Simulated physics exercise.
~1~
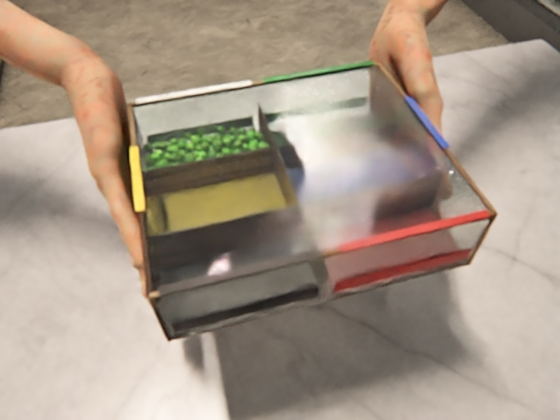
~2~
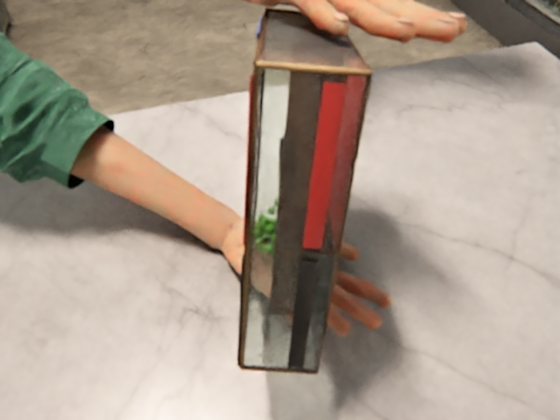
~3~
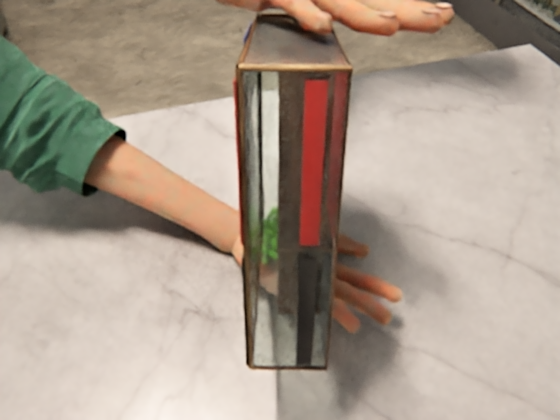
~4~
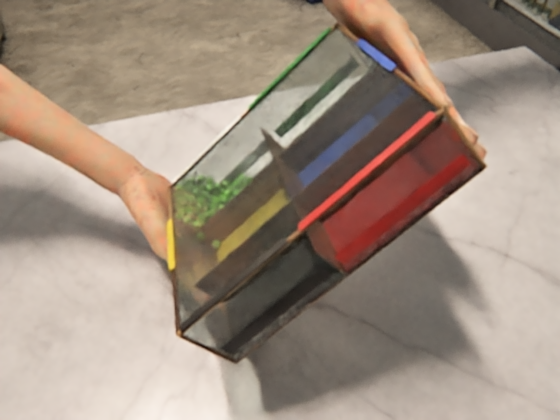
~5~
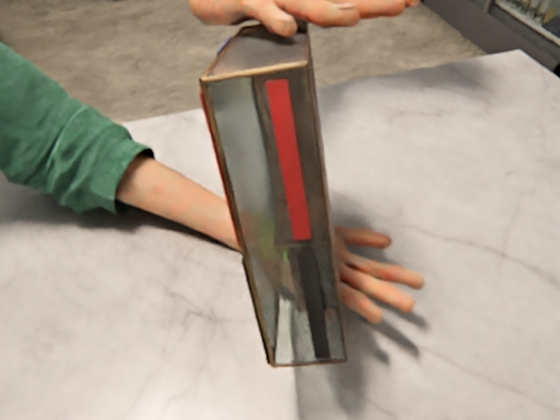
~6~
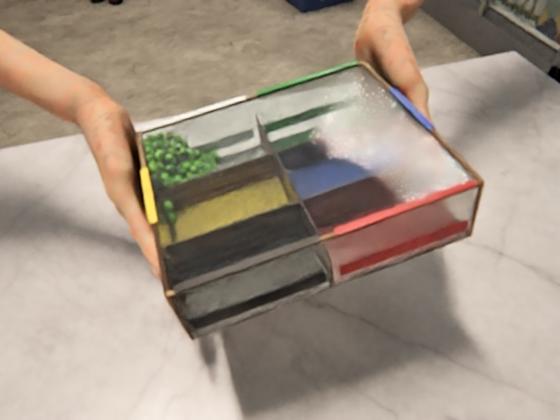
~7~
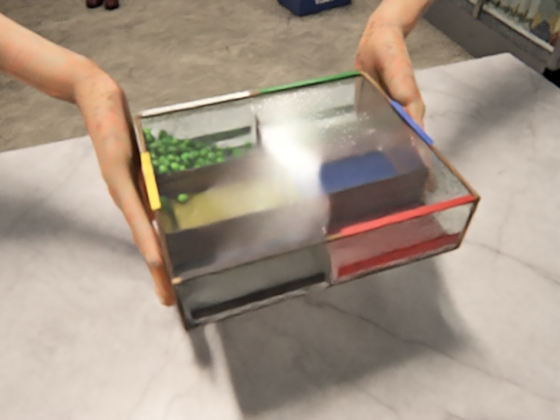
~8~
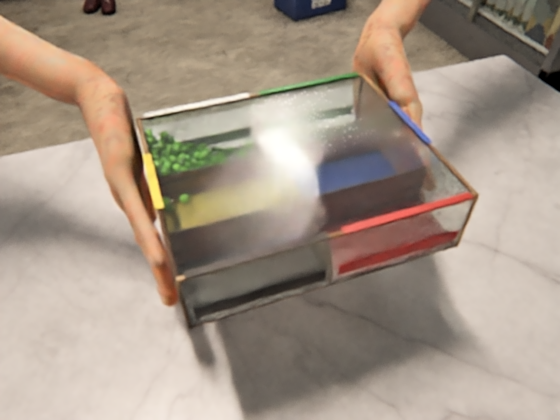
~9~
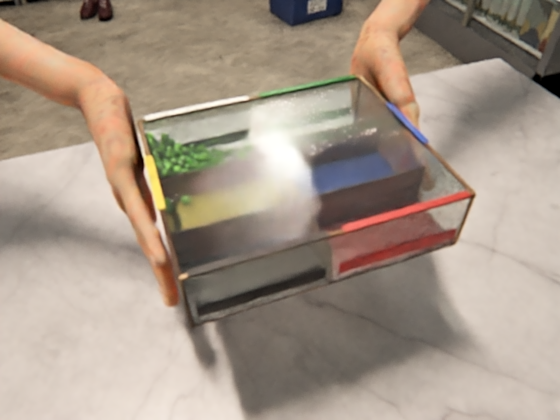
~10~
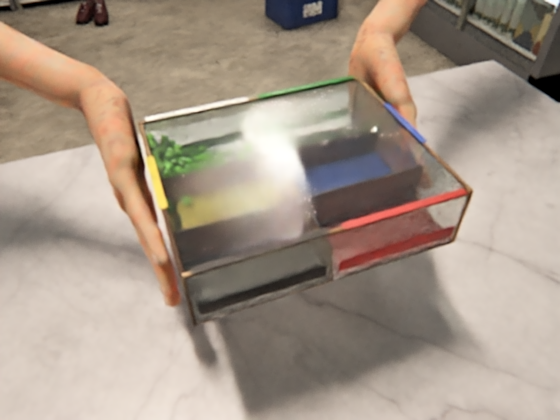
In the video, two hands hold a clear-lidded, partitioned box of green peas above a marble table, tip it upright, turn it partway back, then tip it up again. They return it level, with most peas gathered in the back left compartment and a few in the yellow one.
